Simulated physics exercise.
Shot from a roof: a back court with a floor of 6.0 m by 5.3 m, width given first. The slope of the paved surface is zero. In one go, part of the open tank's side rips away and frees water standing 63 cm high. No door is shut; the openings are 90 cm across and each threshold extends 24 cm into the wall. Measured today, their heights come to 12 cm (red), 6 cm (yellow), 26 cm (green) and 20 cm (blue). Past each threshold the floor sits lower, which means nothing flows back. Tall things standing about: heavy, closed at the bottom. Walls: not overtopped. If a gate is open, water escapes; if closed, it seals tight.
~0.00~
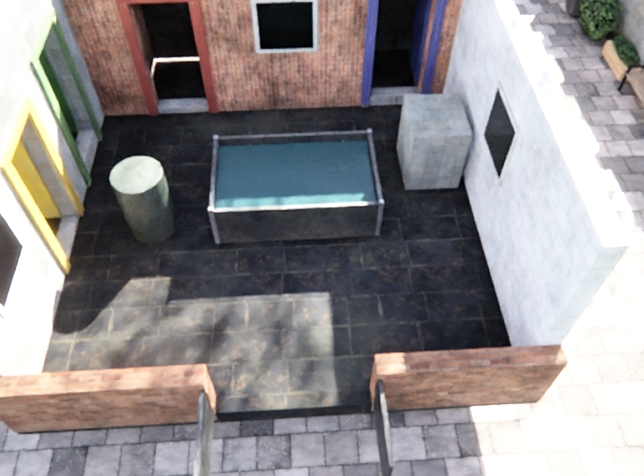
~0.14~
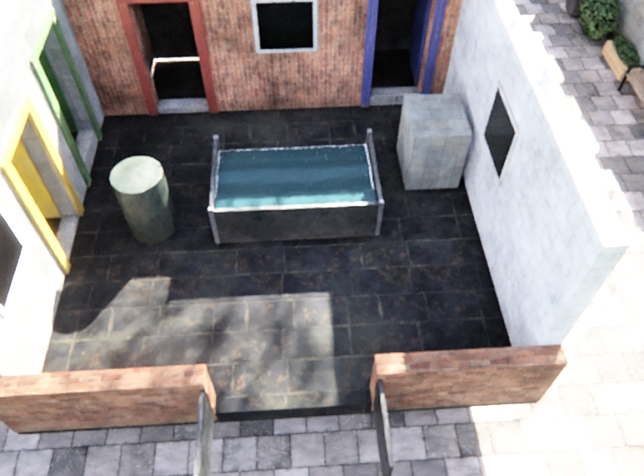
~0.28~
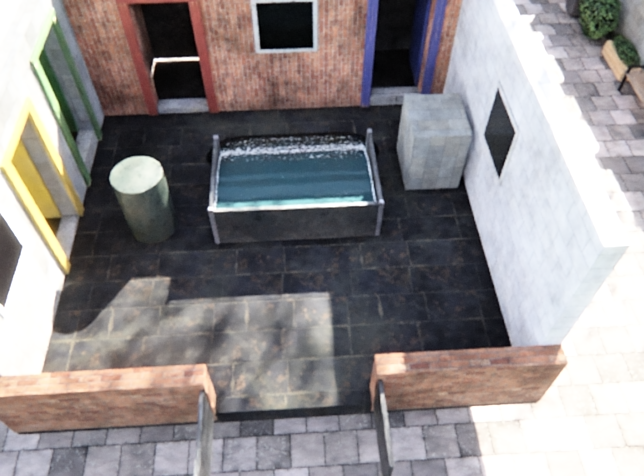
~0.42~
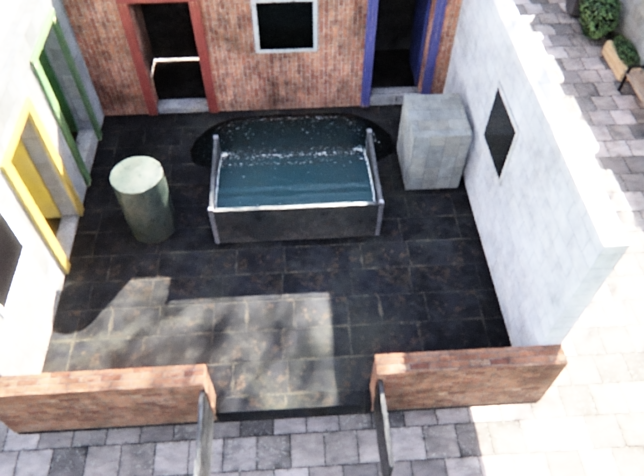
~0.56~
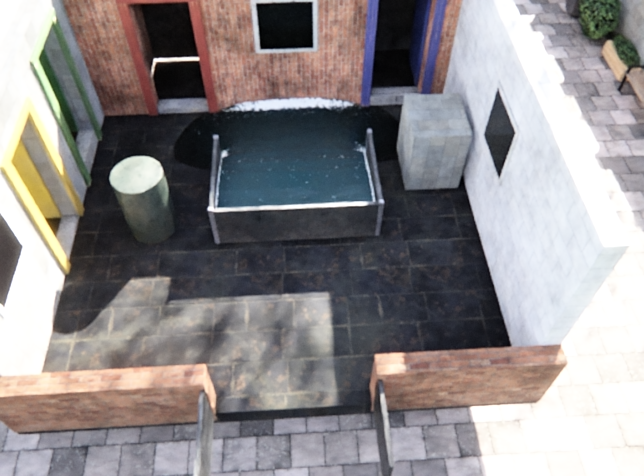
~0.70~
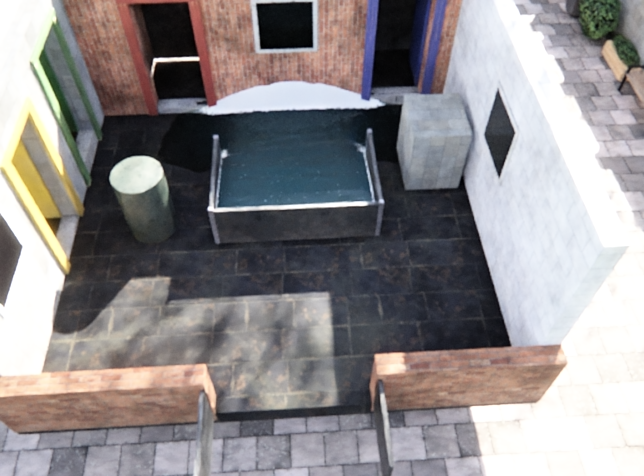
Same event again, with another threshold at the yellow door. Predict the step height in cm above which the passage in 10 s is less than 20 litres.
About 5.5 cm of height.
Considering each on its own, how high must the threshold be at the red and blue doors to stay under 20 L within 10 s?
About 13.0 cm at red and 23 cm at blue.
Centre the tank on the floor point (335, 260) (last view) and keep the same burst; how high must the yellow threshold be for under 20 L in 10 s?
About 6.5 centimetres.
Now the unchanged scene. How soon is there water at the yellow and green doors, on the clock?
Yellow 2.4 s, green 1.8 s.
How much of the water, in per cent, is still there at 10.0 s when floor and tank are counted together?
Something like 90 per cent of it remains.
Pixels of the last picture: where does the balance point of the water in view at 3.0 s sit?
I'd put it close to (284, 153).
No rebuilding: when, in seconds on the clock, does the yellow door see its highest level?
Near 7.0 seconds.
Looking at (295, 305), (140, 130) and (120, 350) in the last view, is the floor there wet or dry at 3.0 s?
Listed order - unwetted, soaked through, unwetted.
After 1.4 s water covers 25 % of the floor, deepest (44 cm) near (290, 118); it has not reached the yellow door.
After 3.0 s water covers 50 % of the floor, deepest (36 cm) near (441, 112); 7 cm at the yellow door, 0 litres in over its 6 cm threshold.
After 10.0 s water covers 95 % of the floor, deepest (14 cm) near (440, 105); 7 cm at the yellow door, 15 litres in over its 6 cm threshold.
At the yellow door as built, the water arrived by 2.5 s and peaked near 9 cm at 7.0 s.
Run again over the same 10 s with other heights there, 26 litres in over 5 cm, 15 litres over 6 cm. The limit of 20 litres is kept from about 5.5 cm up.
